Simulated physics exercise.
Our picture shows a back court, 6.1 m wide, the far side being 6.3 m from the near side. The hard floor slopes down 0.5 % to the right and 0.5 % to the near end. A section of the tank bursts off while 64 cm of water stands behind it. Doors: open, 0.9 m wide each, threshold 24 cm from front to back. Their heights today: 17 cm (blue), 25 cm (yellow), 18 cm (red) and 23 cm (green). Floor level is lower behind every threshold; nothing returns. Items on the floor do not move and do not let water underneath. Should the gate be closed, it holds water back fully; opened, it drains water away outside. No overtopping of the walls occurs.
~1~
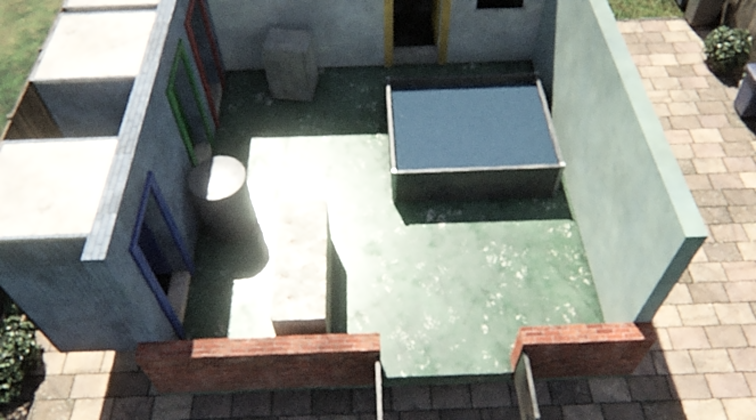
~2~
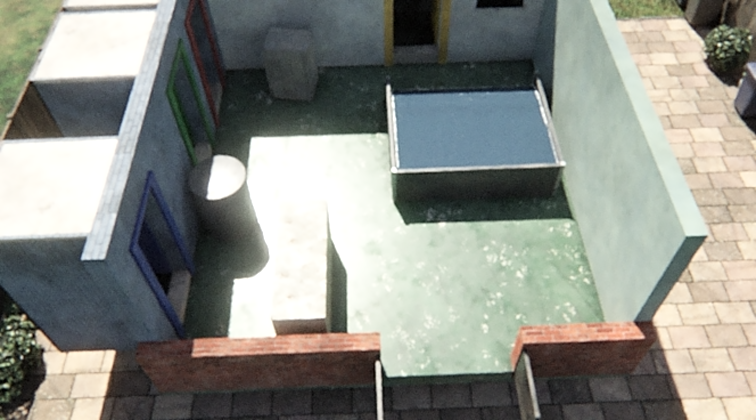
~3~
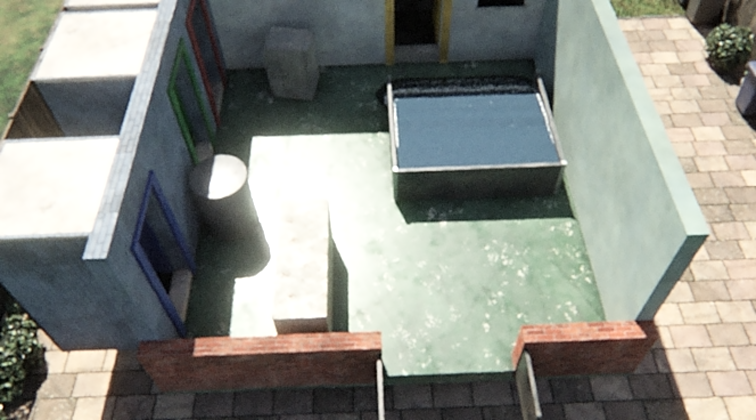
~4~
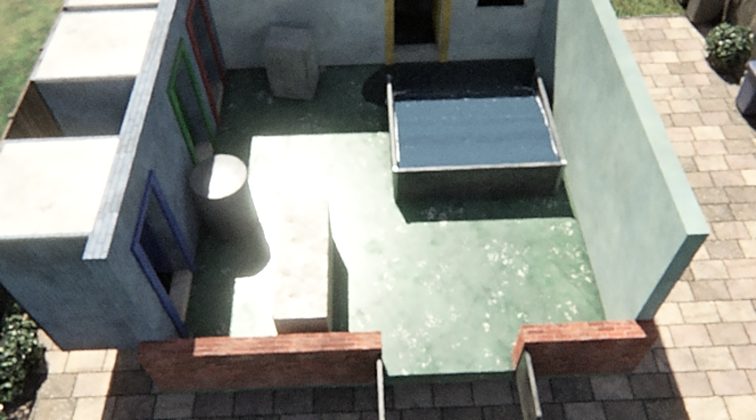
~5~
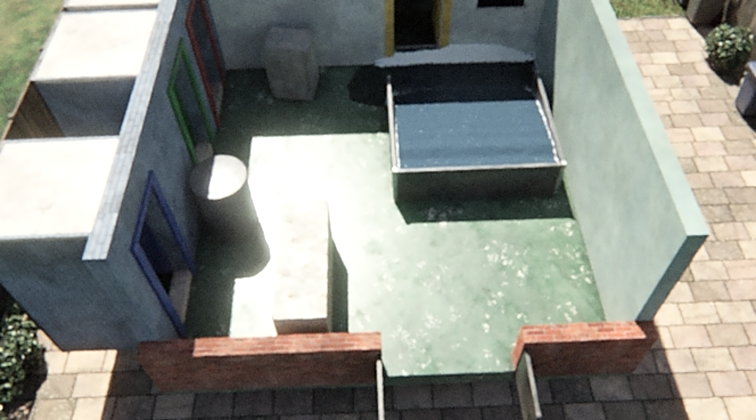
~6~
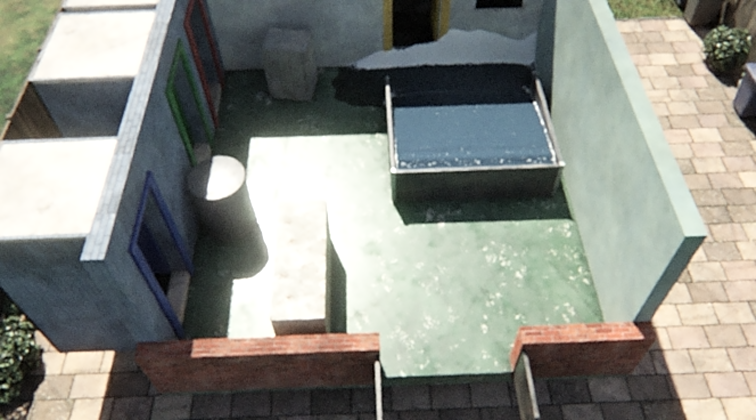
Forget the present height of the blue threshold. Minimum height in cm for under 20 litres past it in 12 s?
Approx. 7.5 cm.
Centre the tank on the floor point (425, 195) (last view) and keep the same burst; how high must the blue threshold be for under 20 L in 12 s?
That setup calls for roughly 6.0 cm.
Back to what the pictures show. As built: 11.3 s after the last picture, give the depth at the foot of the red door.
It comes to about 6.5 centimetres deep.
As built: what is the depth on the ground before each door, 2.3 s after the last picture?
Blue door 0 cm, yellow door 28 cm, red door 13 cm, green door 1 cm.
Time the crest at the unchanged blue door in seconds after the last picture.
Near 9.0 seconds.
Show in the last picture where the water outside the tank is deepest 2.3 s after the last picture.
Look close to (289, 73).
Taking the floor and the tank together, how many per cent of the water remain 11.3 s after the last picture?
Close to 86 per cent is still present.
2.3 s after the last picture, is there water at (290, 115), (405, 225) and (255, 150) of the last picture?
Status: Submerged / clear / submerged.
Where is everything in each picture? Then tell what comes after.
The first frame shows the tank at (469, 123) is whole and still, 64 cm deep; the blue door at (168, 266) is dry.
In the second frame, the front is at a hidden place, 0.3 m from the gap on the far side; 0.6 m2 of floor is wet, 64 cm left at the back.
In the third frame, the front is at a hidden place, 0.7 m from the gap on the far side; 1.9 m2 of floor is wet, 64 cm left at the back.
In the fourth frame, the gap is on the far side, the front 1.2 m out at (403, 64); the back of the tank holds 64 cm.
In the fifth frame, water pours out on the far side and has run 1.4 m, to (399, 51); about 13 cm deep outside, 61 cm at the back.
In the sixth frame, the front is at (344, 68), 1.5 m from the gap on the far side; 4.4 m2 of floor is wet, 54 cm left at the back; 5.0 m in a straight line remain to the blue door at (167, 266).
Then, 0.7 s after the last picture water covers 15 % of the floor, deepest (56 cm) near (525, 65); it has not reached the blue door.
Then, 2.3 s after the last picture water covers 50 % of the floor, deepest (37 cm) near (289, 73); it has not reached the blue door.
Then, 11.3 s after the last picture water covers 95 % of the floor, deepest (16 cm) near (523, 90); 11 cm at the blue door, 0 litres in over its 17 cm threshold.
At the blue door as built, the water peaked near 12 cm, 9.1 s after the last picture.
With a threshold of 6.5 cm, 29 litres would have come in within the 12 s; with 8.5 cm, 10 litres. So under 20 litres takes about 7.5 cm.
